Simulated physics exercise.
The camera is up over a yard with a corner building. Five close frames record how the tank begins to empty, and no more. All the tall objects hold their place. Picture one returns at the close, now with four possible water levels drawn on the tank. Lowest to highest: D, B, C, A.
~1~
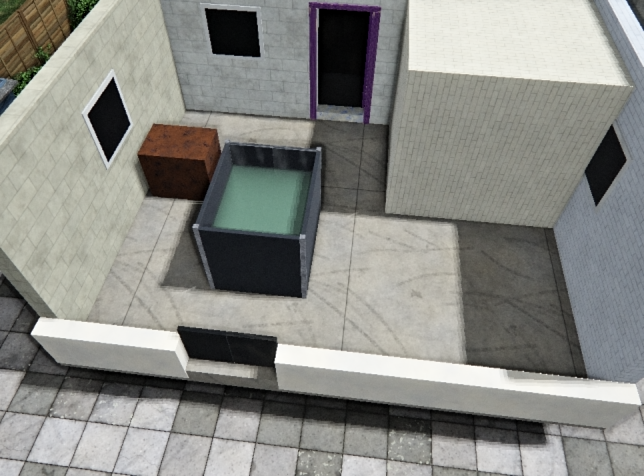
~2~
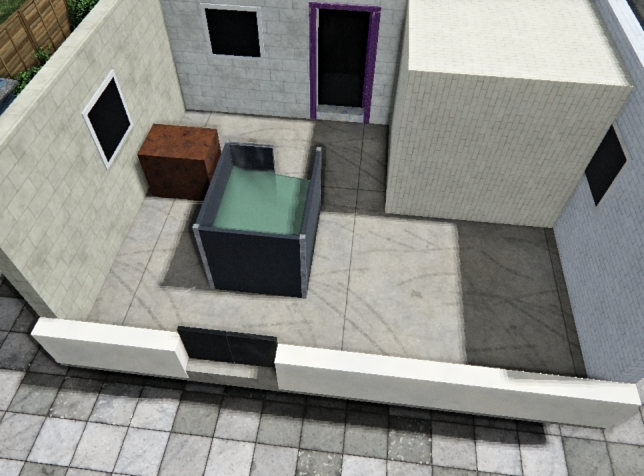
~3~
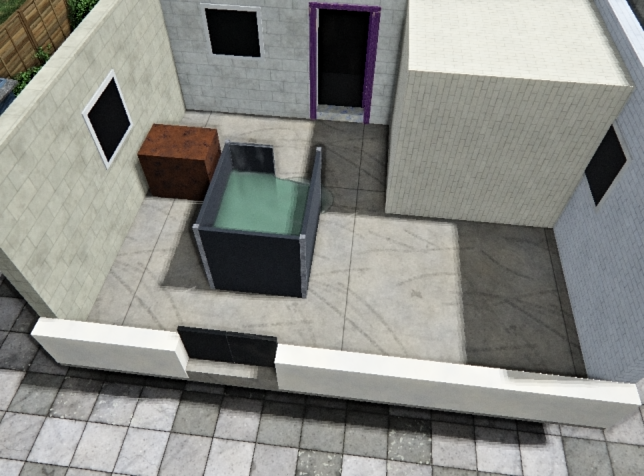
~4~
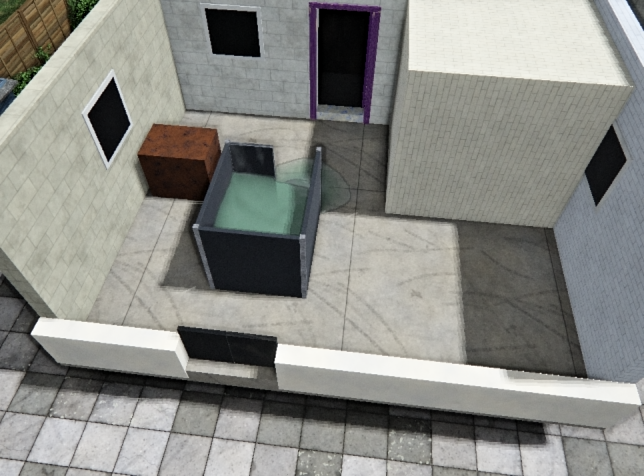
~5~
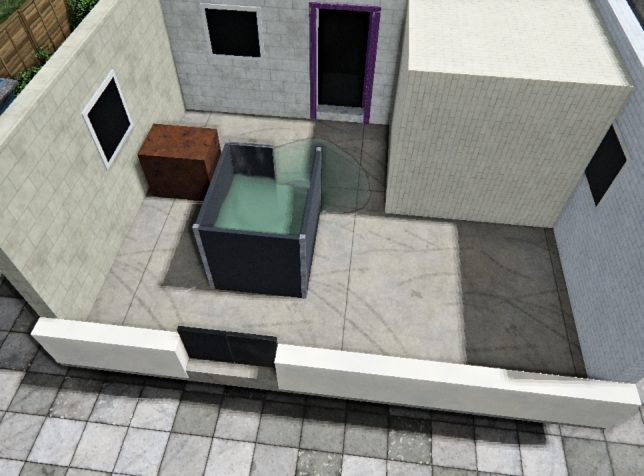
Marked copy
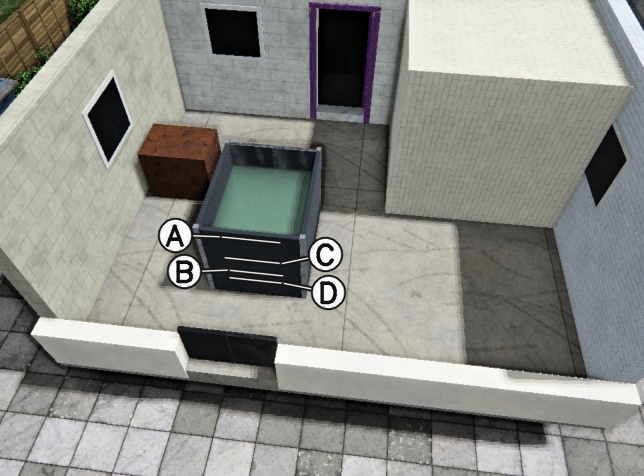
A dark-sided tank of pale green water stands left of centre in a walled, paved yard, seen from above by a still camera. A rusty brown box sits behind it to the left, a purple-framed doorway is in the back wall, and a pale block fills the right corner. Part of the tank's far side opens, the water inside lowers, and a thin greenish sheet spreads over the paving behind and right.
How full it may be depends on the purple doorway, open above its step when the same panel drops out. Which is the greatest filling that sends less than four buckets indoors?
I would pick line B.
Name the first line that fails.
Here it is line C.
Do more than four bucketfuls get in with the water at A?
Yes, it does.
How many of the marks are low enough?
Two of them.
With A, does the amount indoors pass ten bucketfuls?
Yes, it does.
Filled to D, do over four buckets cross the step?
No, that is safe.
In white, A at (249, 239); B at (255, 272); C at (253, 260); D at (256, 280); from the bottom up D, B, C, A.
For line A, dozens of bucketfuls pour in.
For line B, a splash gets over, under a bucket.
For line C, about 7 bucketfuls get in.
For line D, nothing gets over.
